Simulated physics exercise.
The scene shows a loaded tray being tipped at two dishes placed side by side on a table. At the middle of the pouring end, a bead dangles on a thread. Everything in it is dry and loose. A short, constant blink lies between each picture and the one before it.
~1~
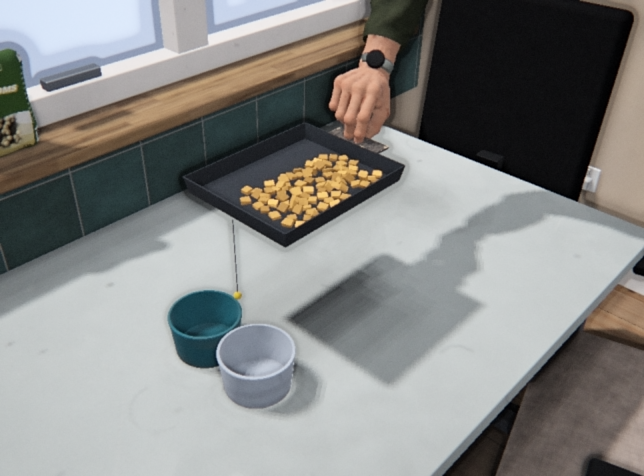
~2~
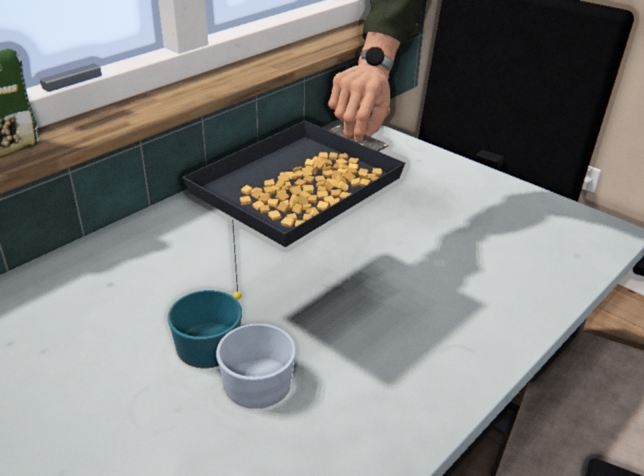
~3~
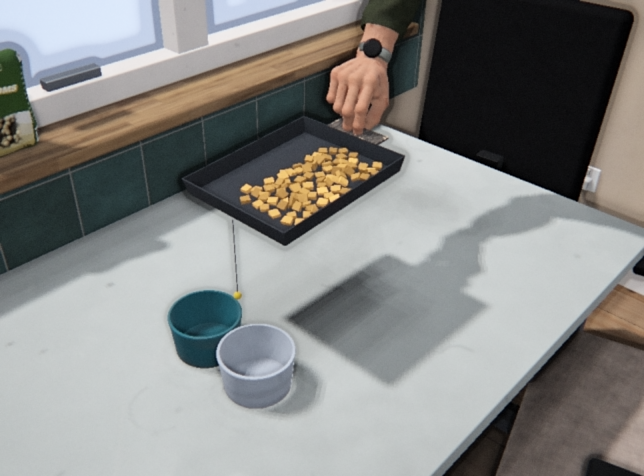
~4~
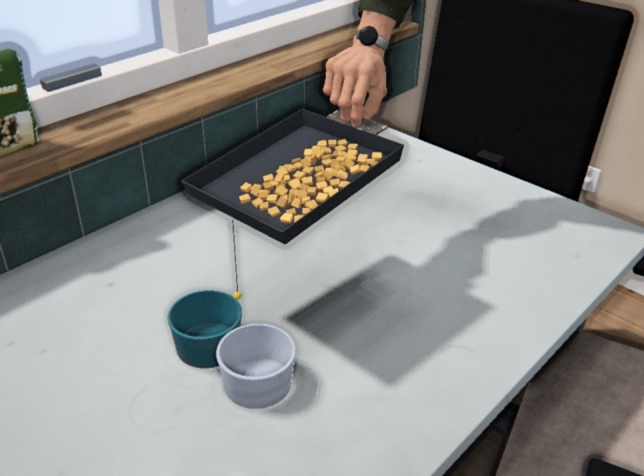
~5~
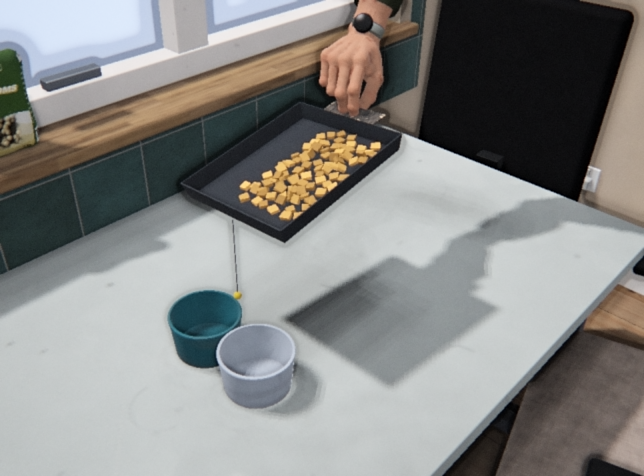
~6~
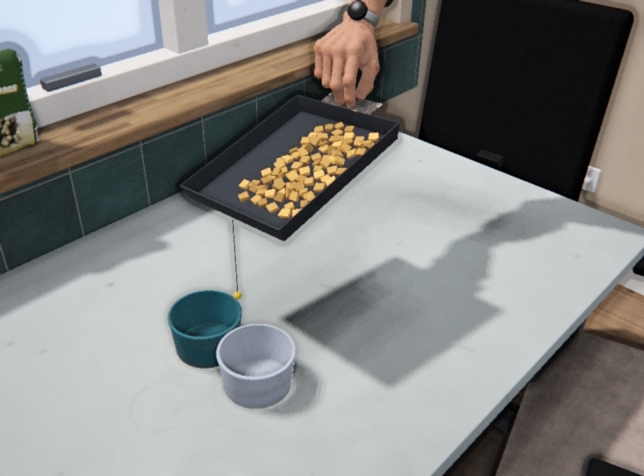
In the video, a hand wearing a watch holds a dark tray of golden cereal squares above a pale table with a teal dish and a light grey dish, then gradually raises the far end, slanting the tray toward its left corner.
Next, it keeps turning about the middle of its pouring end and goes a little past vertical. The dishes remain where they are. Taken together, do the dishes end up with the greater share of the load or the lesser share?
They end up with the lesser share.
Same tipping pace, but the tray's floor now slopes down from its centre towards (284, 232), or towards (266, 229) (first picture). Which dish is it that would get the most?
The first try goes to the one on the right and the second to the one on the right.
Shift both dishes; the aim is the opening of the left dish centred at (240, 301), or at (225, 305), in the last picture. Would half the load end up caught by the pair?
Well, a minority share the first time and a minority share the next.
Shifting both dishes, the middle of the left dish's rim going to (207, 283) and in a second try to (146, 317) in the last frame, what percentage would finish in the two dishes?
Trial 1 near 70 percent, trial 2 near 10 percent.
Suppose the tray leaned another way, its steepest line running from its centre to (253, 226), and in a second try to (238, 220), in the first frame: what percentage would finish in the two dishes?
Lab note: Try 1 = 90 %, try 2 = 80 %.
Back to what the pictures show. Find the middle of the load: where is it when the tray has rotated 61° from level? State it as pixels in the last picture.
Mark it at roughly (216, 196) in the final frame.
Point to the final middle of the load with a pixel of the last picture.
Near (184, 322).
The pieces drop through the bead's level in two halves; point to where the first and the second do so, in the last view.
Near (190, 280) to start, and near (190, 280) afterwards.
Shortly afterwards, tray tipped steeply; all but a few on the tray; only a few in the air.
Next, tray tipped right over; the bulk on the tray; only a few in the left dish; near a quarter outside both; only a few in the air.
Some moments later, tray tipped past a quarter turn; near a third in the left dish; near two thirds outside both.
In the end, tray tipped past a quarter turn; none at all in the right dish; near a third in the left dish; near two thirds outside both.
